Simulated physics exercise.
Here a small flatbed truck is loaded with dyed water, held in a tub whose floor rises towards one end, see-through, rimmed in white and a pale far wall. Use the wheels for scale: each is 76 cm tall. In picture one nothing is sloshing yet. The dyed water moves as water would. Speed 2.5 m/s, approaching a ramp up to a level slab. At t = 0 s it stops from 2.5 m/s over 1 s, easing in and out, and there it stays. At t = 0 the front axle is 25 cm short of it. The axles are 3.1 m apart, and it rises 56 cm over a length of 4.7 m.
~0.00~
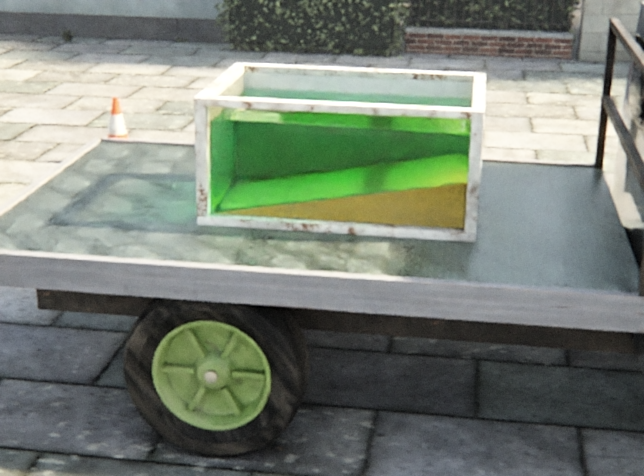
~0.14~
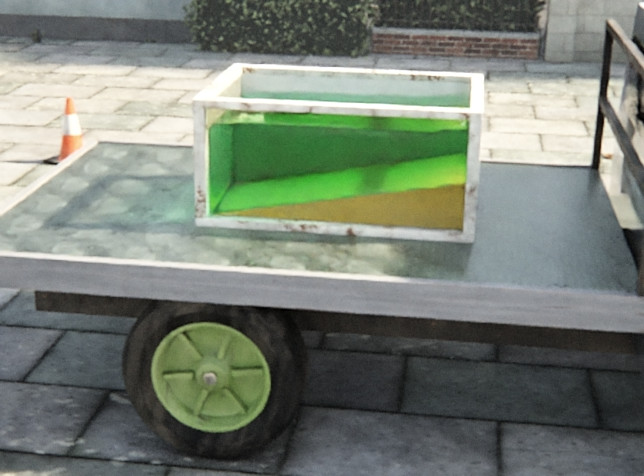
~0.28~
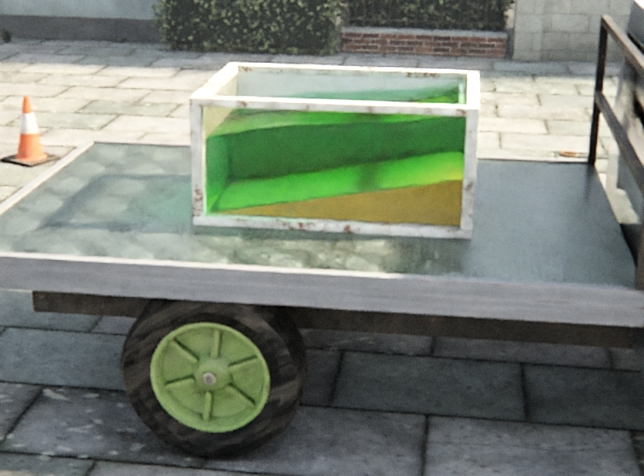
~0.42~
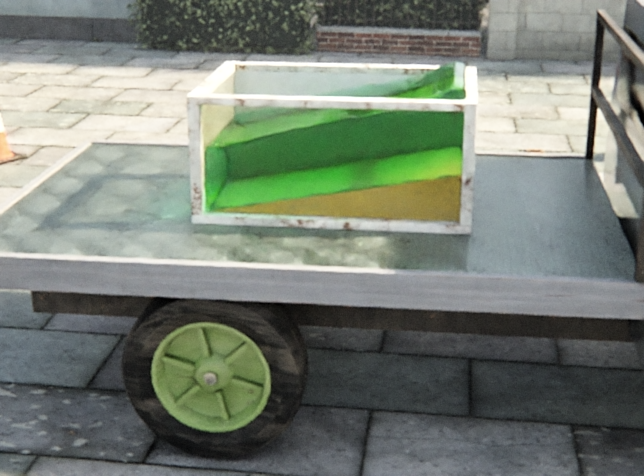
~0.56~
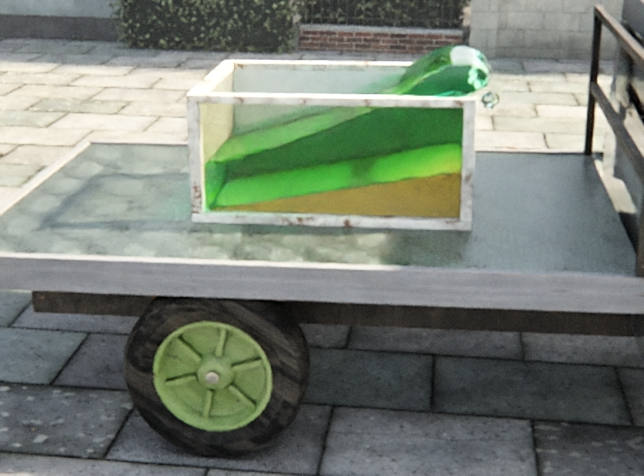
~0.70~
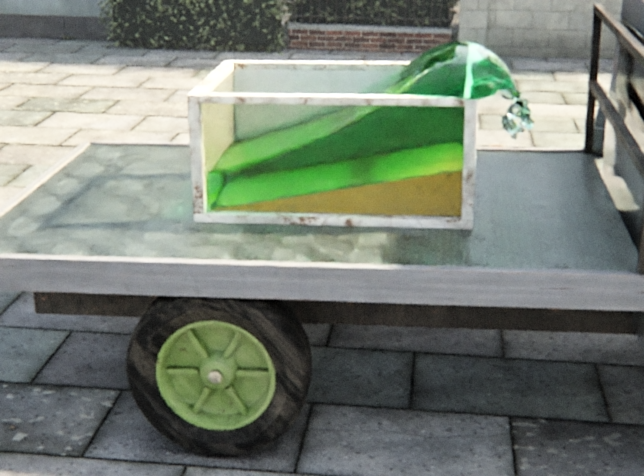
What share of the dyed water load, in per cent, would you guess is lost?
I would say close to 18 per cent.
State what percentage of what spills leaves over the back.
Around 10 in a hundred.
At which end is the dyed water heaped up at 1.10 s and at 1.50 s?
It sits at the forward end first, and later at the rearward end.
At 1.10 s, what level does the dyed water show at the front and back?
Around 48 cm toward the front, with 22 cm behind.
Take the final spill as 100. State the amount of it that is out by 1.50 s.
I'd say some 90 percent by then.
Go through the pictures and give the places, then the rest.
The first frame shows the dyed water reaches (453, 126) at the front end; it reaches (230, 114) at the back end; no slope yet; the front is on the right, levels are read along the near wall; a wheel hub at (209, 381).
The second frame shows the dyed water reaches (451, 127) at the front end; it reaches (229, 116) at the back end; no slope yet.
The third frame shows the dyed water reaches (226, 130) at the back end; it is heaped 8° towards the front.
The fourth frame shows the dyed water reaches (447, 87) at the front end; it reaches (224, 141) at the back end; it is heaped 15° towards the front.
The fifth frame shows the dyed water reaches (447, 65) at the front end; it reaches (224, 157) at the back end; it is heaped 24° towards the front.
The sixth frame shows the dyed water reaches (448, 61) at the front end; it reaches (226, 164) at the back end; it is heaped 26° towards the front; a wheel hub at (213, 381); the tub is 2° nose up; dyed water is coming over the front.
After 1.10 s it stands 23 cm high behind and 49 cm in front; 14 per cent has gone over the front.
After 1.50 s it stands 68 cm high behind and 27 cm in front; 16 per cent has gone over the front.
After 2.00 s it stands 36 cm high behind and 21 cm in front; 18 per cent has gone over the front.
After 3.98 s 18 per cent has gone over the front, 45 of 246 litres.
